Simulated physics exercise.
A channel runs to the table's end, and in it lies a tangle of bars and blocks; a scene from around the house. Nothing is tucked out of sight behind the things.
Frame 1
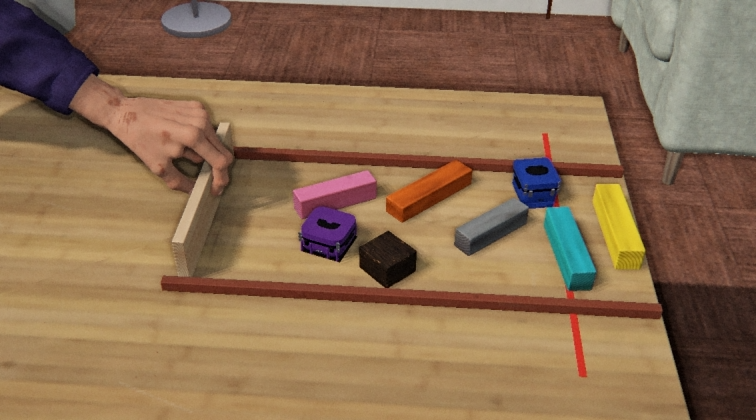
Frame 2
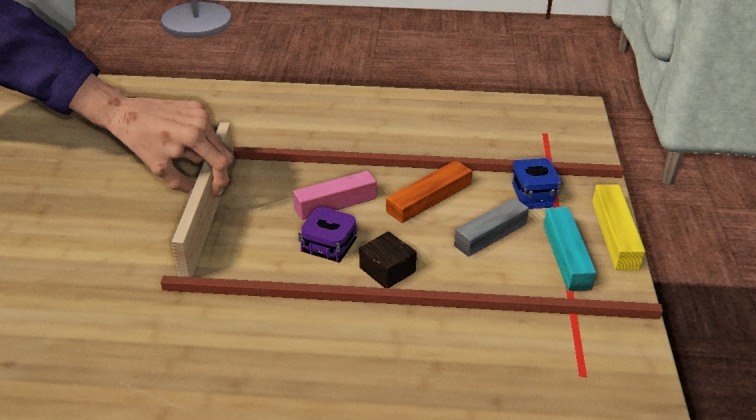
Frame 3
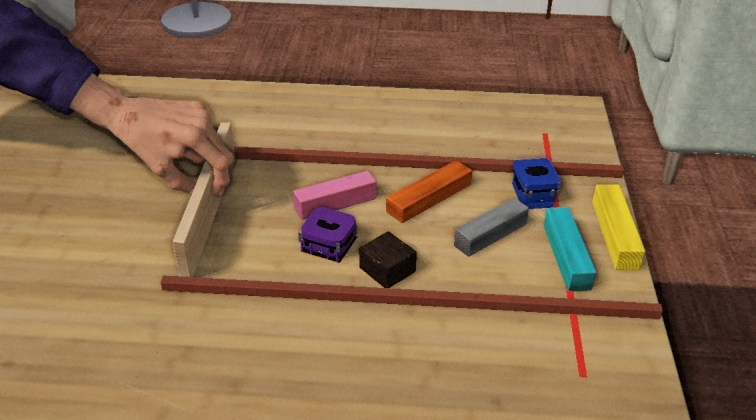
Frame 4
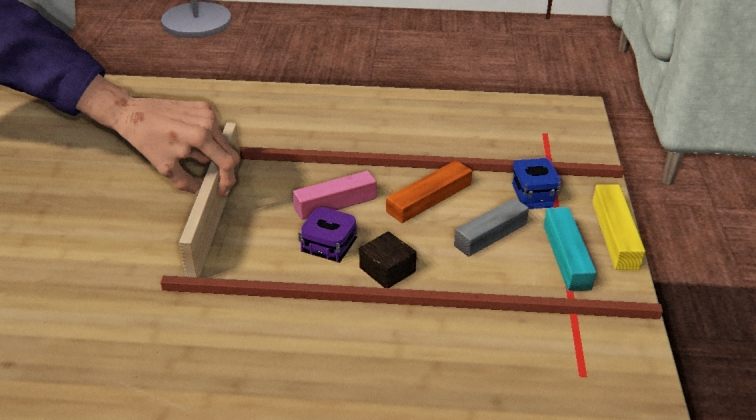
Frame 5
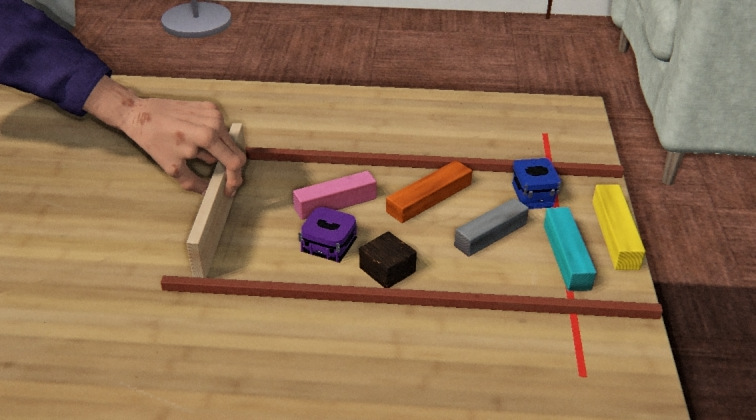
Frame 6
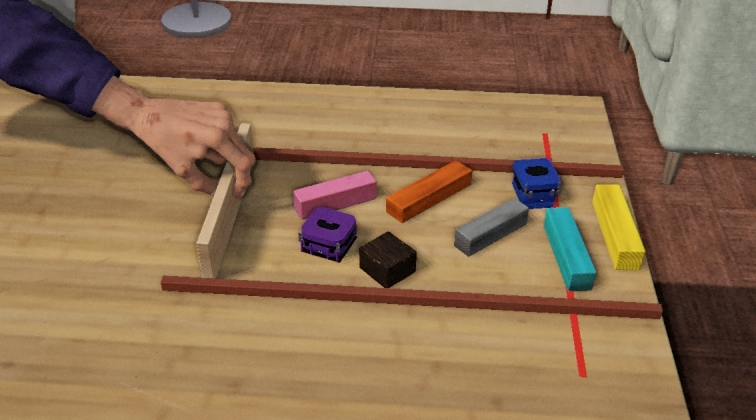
Hand sliding an upright wooden board slightly right along a railed channel on a table, the colourful bars and blocks staying still.
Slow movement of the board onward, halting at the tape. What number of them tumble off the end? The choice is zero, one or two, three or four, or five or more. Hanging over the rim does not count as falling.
One to two.
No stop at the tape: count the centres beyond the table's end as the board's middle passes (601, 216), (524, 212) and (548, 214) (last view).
First 4, then 0, finally 1.
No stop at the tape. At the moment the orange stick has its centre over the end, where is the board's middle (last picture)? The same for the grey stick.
Around (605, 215) first and around (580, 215) second.
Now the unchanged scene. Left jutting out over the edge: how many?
That comes to 2 of them.
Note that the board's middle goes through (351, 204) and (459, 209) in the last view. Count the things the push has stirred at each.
At the first point the count is 3, at the second it's 5.
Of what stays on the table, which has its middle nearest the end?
The one in question is the turquoise stick.
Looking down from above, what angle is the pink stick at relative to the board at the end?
Roughly 0° out of line.
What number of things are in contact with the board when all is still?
The count in contact is 3.
A little later, none off yet; yellow stick at rest near (617, 226); turquoise stick at rest near (569, 248); blue case at rest near (535, 183).
When it is over, the number that fall off is one or two; down, yellow stick.
